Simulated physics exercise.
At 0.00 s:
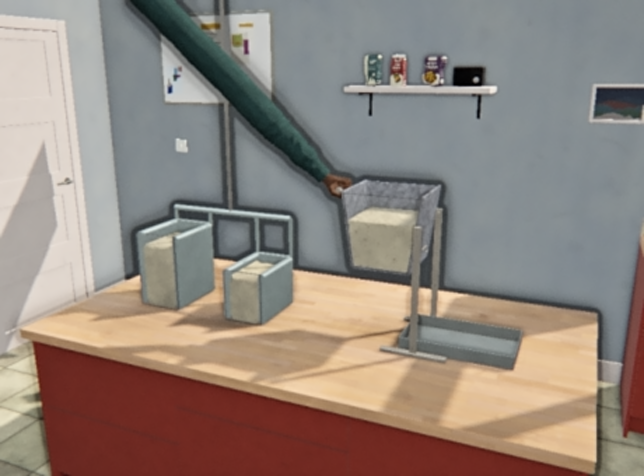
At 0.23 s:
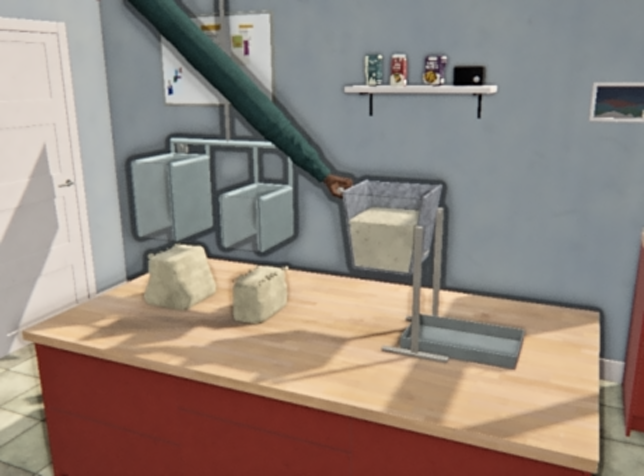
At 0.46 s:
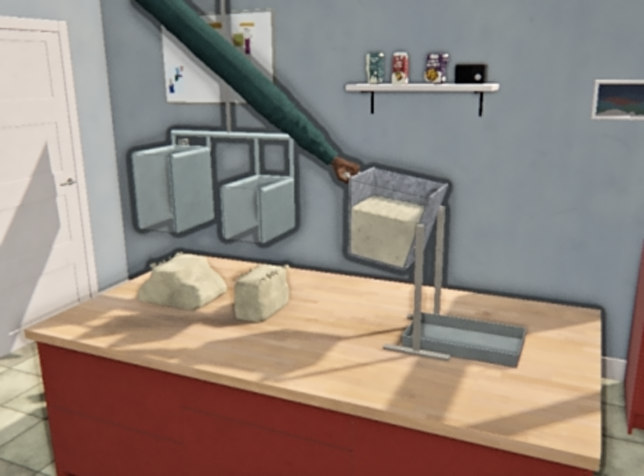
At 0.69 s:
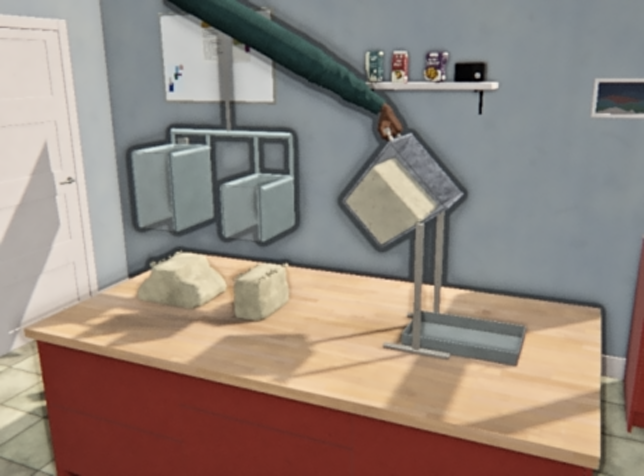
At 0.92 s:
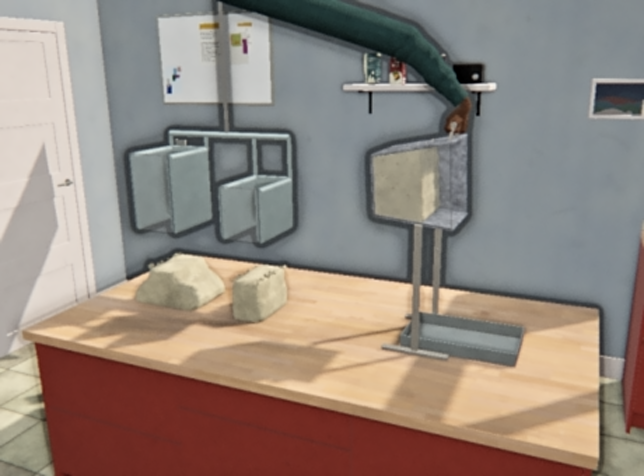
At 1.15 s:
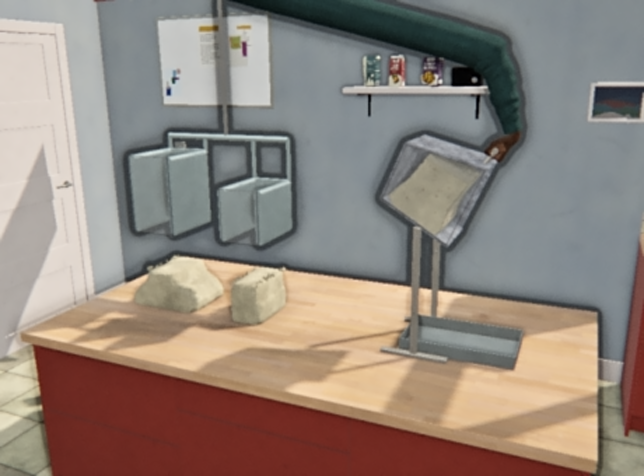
Metal moulds lifting off two pale blocks, the left one slumping, then a green arm swinging rightward, turning a putty-filled tub.
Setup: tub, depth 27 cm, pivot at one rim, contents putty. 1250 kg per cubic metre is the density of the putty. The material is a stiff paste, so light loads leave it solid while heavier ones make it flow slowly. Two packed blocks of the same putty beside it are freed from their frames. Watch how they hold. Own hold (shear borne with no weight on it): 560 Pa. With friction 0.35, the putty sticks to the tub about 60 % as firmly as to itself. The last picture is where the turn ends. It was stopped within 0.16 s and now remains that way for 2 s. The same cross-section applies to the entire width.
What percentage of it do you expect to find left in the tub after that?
About 0 percent is left in the tub.
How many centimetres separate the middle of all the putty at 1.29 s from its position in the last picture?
Looks like around 14 cm to me.
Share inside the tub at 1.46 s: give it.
Near 0 in a hundred.
By 1.29 s, the tub is at 114 degrees and holds 56 %.
By 1.46 s, the tub is at 114 degrees and holds 0 %.
By 1.63 s, the tub is at 114 degrees and holds 0 %.
By 1.80 s, the tub is at 114 degrees and holds 0 %.
By 3.15 s, at the end, the tub is at 114 degrees and holds 0 %.
